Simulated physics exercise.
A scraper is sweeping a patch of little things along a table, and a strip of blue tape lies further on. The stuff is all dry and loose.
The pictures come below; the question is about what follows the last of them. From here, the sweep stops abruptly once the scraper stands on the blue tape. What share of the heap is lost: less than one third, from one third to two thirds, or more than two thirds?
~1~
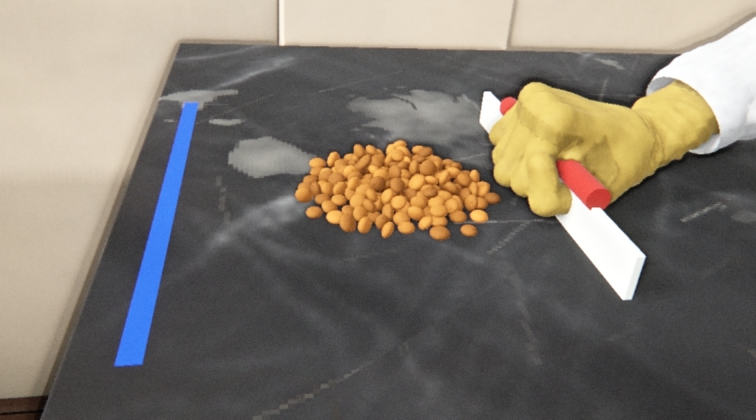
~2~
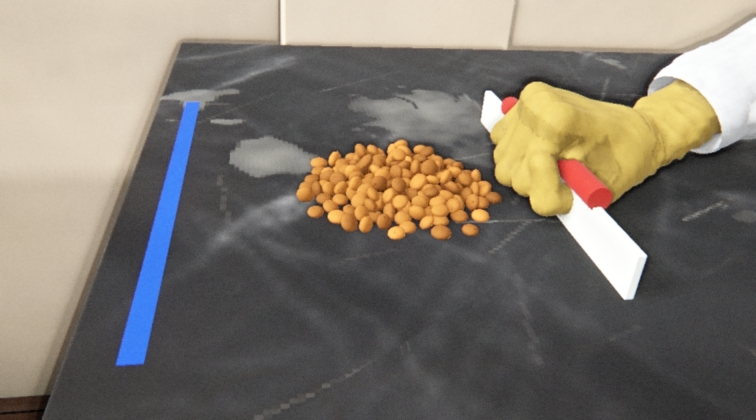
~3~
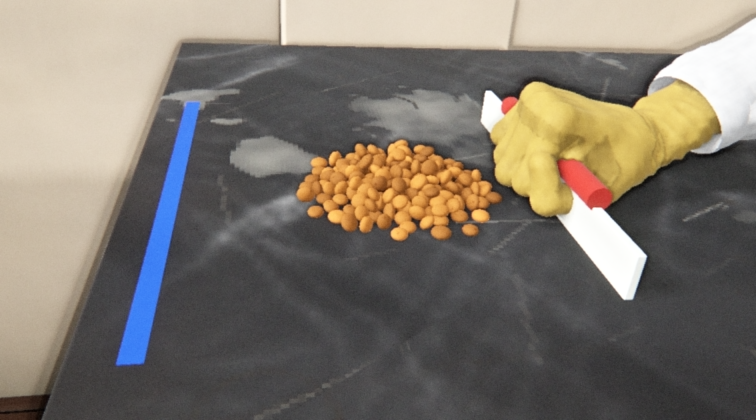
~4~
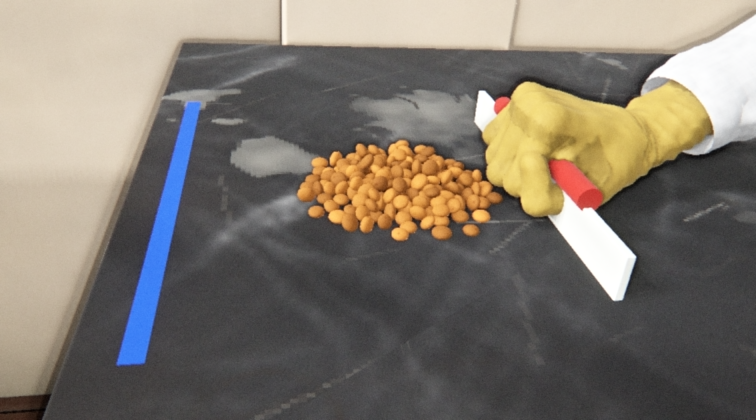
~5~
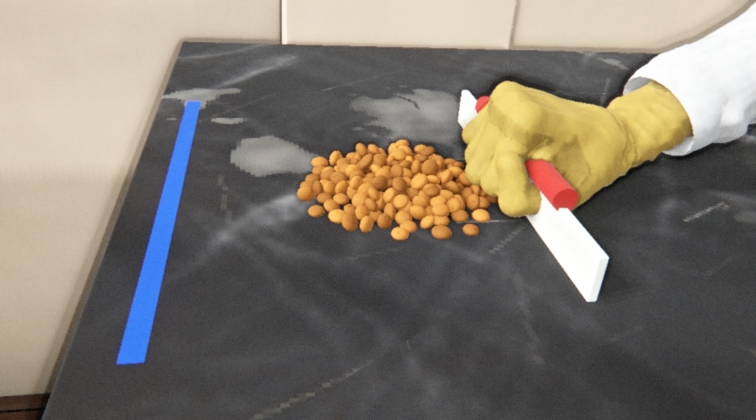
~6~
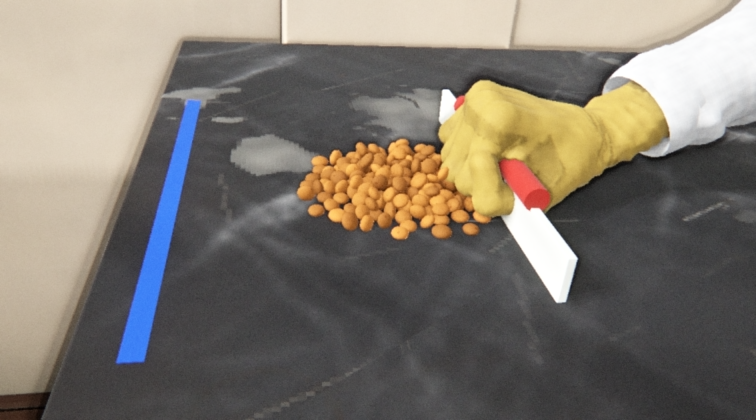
The way I see it, upwards of two thirds gets knocked off.
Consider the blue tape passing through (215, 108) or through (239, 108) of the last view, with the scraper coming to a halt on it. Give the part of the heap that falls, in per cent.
About 50 % and 20 %.
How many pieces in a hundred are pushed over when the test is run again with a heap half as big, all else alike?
Roughly 70 per cent.
Just after the last frame, scraper still moving, near (329, 153); heap all on the table, its front near (194, 181).
A moment on, scraper stopped at the blue tape; heap roughly two thirds over the edge.
Further on, scraper stopped at the blue tape; heap the larger part over the edge.
When it is over, scraper stopped at the blue tape; heap the larger part over the edge.
